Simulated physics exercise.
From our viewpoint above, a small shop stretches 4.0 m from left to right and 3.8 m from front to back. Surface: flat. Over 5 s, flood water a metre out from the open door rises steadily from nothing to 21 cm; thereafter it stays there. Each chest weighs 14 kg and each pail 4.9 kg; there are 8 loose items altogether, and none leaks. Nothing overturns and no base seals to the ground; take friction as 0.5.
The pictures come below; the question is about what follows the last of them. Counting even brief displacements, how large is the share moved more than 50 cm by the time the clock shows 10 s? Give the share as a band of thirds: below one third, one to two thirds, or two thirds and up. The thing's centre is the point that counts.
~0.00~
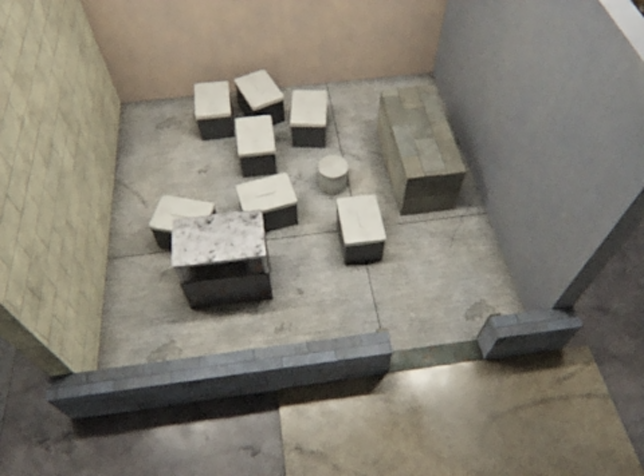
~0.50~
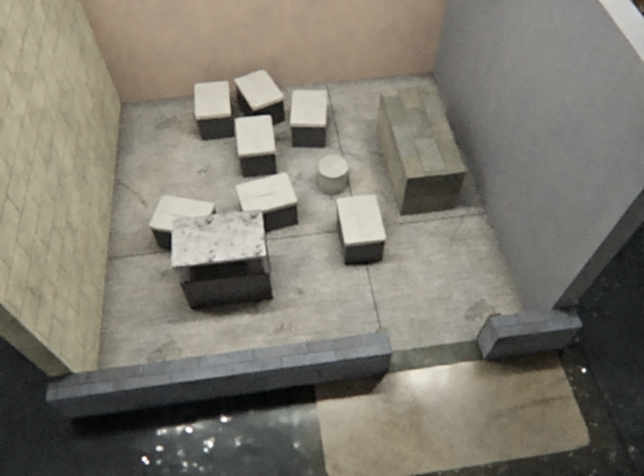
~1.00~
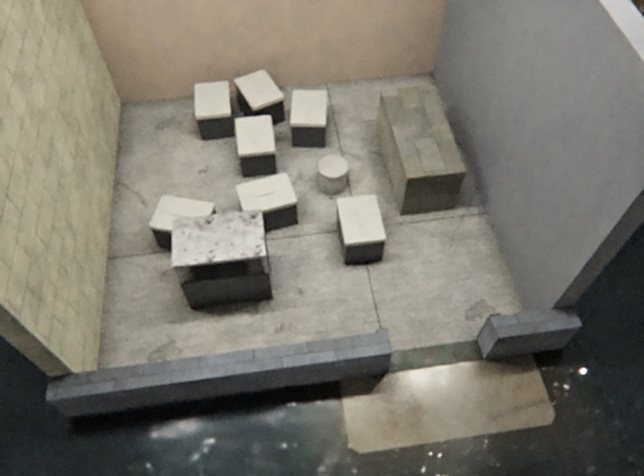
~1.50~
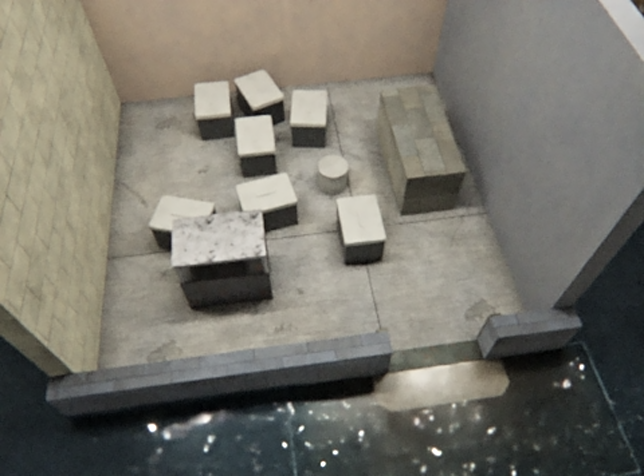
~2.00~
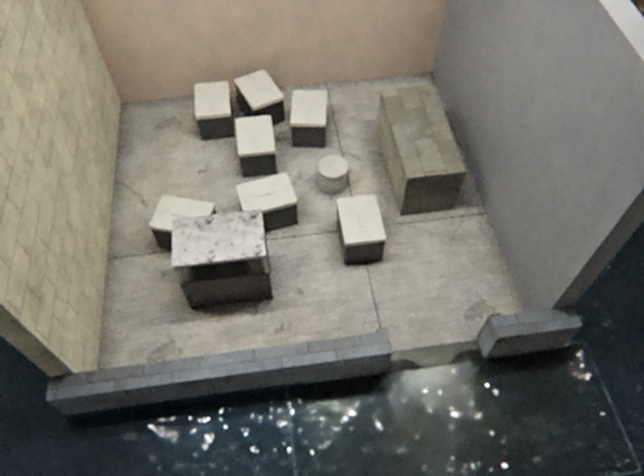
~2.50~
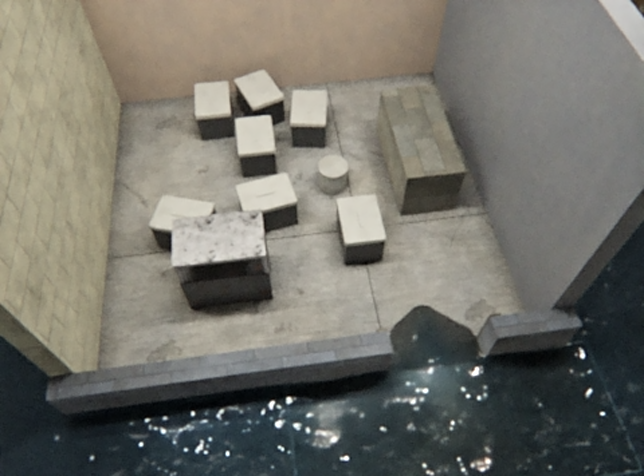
The share is one to two thirds.
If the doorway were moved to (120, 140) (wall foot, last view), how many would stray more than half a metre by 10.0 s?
Then it comes to 7 of them.
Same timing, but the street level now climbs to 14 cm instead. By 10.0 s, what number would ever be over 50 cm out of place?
So the tally would be 1.
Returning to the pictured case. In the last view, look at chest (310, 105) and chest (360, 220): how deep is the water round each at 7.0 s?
Depth approx. 2 cm / 7 cm.
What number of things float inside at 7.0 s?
Just then, the number is 0.
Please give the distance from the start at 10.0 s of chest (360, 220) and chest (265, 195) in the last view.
Shifts: 150 cm / 120 cm.
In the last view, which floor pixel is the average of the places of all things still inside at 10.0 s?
Close to pixel (240, 141).
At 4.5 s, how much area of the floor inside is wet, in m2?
That flooded area is roughly 3.5 m2.
After 3.5 s 0 of 8 are over 50 cm from their spots; 0 afloat.
After 4.5 s 0 of 8 are over 50 cm from their spots; 0 afloat.
After 7.0 s 1 of 8 are over 50 cm from their spots; 0 afloat.
After 10.0 s 4 of 8 are over 50 cm from their spots, and 4 have been at some point; 5 afloat.
